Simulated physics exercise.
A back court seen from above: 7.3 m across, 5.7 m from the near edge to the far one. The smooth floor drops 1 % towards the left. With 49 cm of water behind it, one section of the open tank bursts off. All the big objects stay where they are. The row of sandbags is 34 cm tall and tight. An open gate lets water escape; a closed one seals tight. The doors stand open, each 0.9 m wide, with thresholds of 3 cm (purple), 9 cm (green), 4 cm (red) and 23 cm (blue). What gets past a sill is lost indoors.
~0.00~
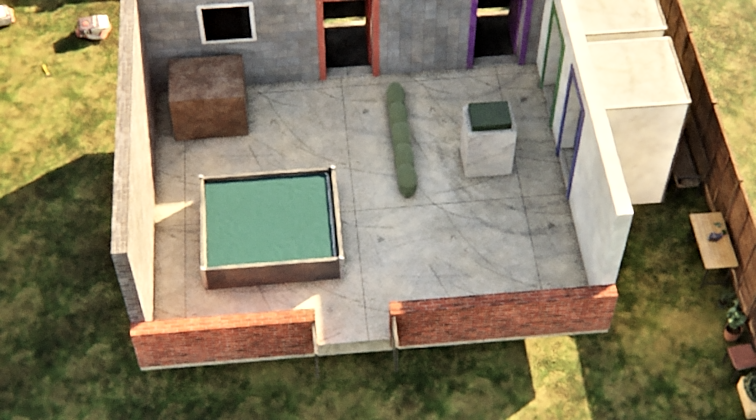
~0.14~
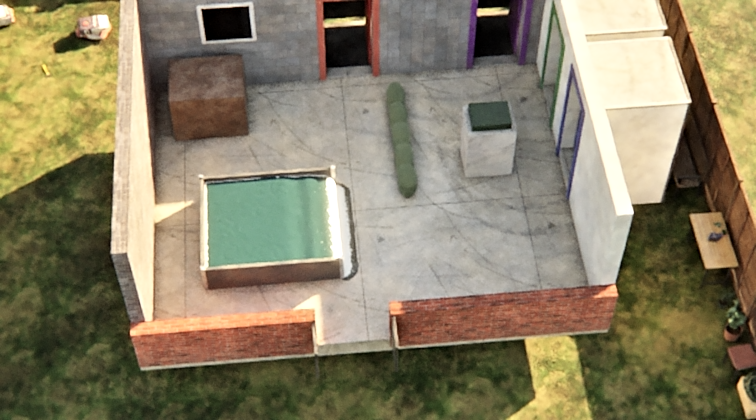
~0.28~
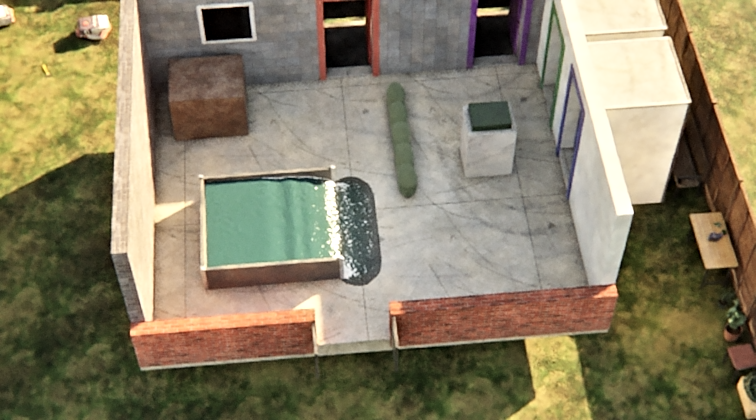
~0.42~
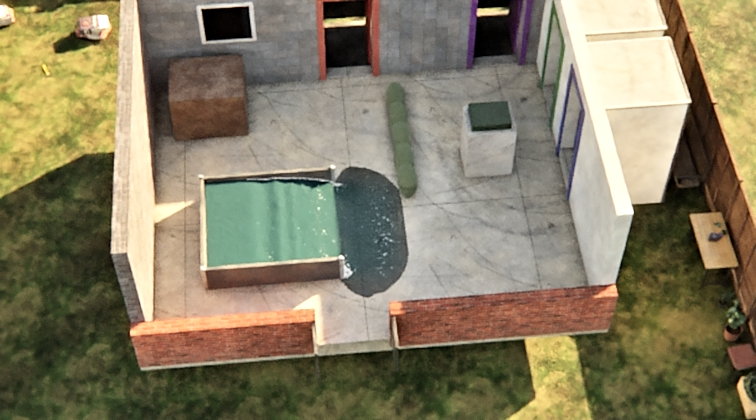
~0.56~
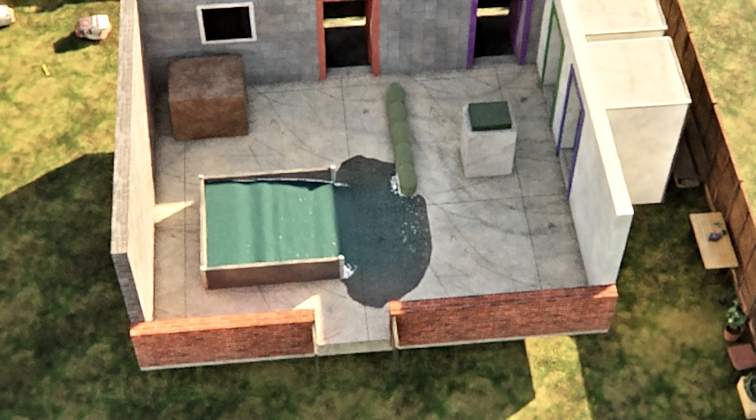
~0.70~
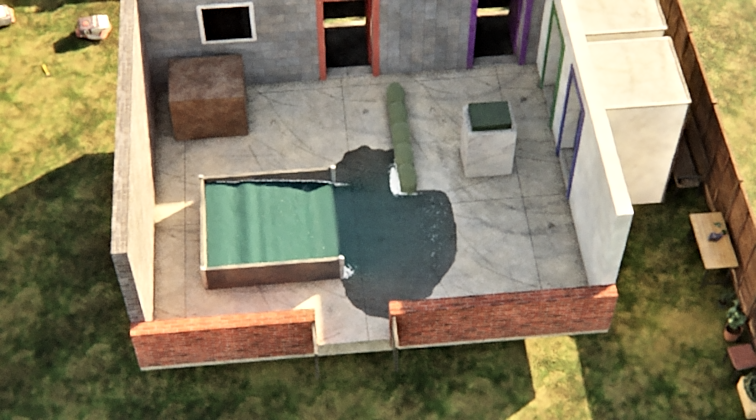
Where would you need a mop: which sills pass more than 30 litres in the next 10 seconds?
Within that time: At the purple door it exceeds the limit; at the green door it keeps below the limit; at the red door it passes the limit; at the blue door it keeps below the limit.
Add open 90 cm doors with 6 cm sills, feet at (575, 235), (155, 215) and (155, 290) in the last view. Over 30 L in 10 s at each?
In turn: Above, not over, below.
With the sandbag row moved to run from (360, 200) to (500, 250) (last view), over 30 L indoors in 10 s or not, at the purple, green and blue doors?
Then: Purple above, green below, blue not over.
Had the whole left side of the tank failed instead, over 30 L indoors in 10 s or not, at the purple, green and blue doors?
Then: Purple below, green below, blue not over.
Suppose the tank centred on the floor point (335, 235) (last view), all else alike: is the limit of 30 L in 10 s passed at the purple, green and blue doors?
Against that limit: Purple above, green below, blue below.
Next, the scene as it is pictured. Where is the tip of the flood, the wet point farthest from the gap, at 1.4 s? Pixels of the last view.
Around (558, 232).
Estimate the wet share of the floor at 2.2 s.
About 40 per cent.
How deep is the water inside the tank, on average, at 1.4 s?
Roughly 31 cm on average.
After 1.4 s water covers 30 % of the floor and is deepest (25 cm) near (398, 196); purple door not reached, green door not reached, red door not reached, blue door not reached.
After 2.2 s water covers 40 % of the floor and is deepest (24 cm) near (397, 188); purple door not reached, green door not reached, red door 7 cm at the sill, 1 L in, blue door 15 cm at the sill, 0 L in.
After 3.5 s water covers 55 % of the floor and is deepest (26 cm) near (586, 309); purple door not reached, green door 3 cm at the sill, 0 L in, red door 10 cm at the sill, 48 L in, blue door 15 cm at the sill, 0 L in.
After 6.0 s water covers 70 % of the floor and is deepest (14 cm) near (416, 179); purple door 10 cm at the sill, 31 L in, green door 4 cm at the sill, 0 L in, red door 6 cm at the sill, 92 L in, blue door 8 cm at the sill, 0 L in.
After 10.0 s water covers 95 % of the floor and is deepest (12 cm) near (253, 117); purple door 7 cm at the sill, 104 L in, green door 8 cm at the sill, 0 L in, red door 4 cm at the sill, 101 L in, blue door 3 cm at the sill, 0 L in.
